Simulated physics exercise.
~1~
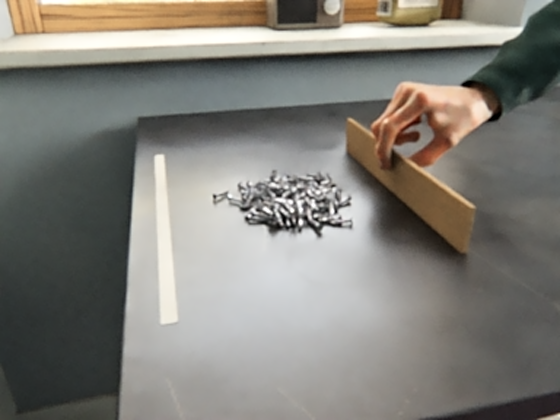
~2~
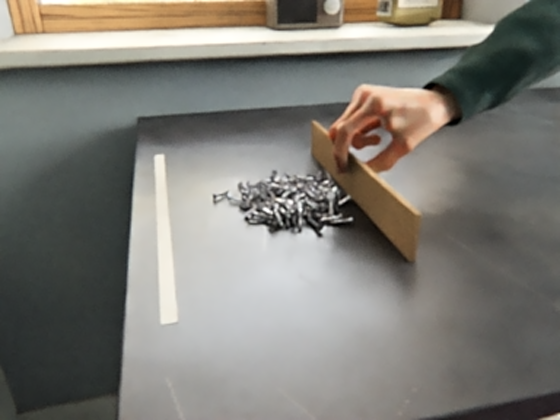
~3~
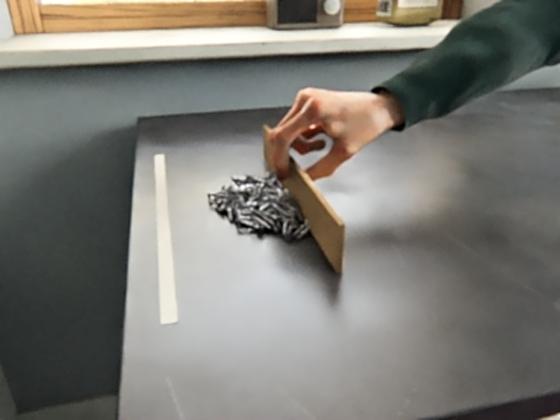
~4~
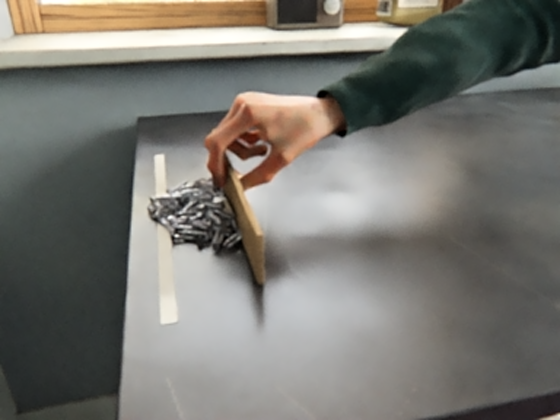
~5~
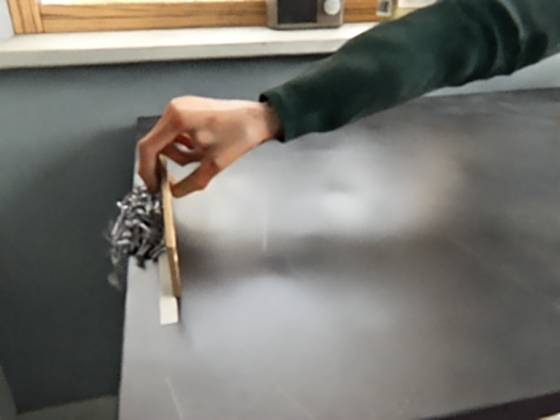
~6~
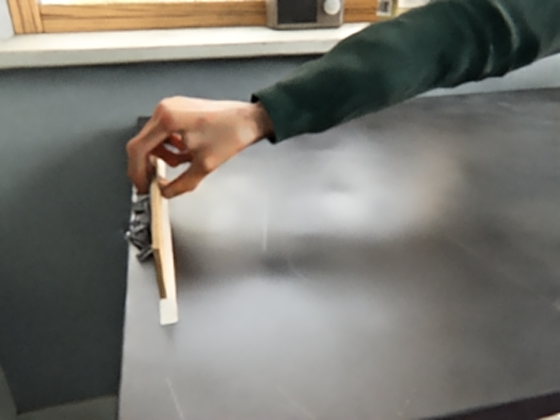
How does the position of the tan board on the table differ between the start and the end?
At the start the board stands to the right of the heap, well away from the white tape. By the end it is at the tape, close to the table's left edge.
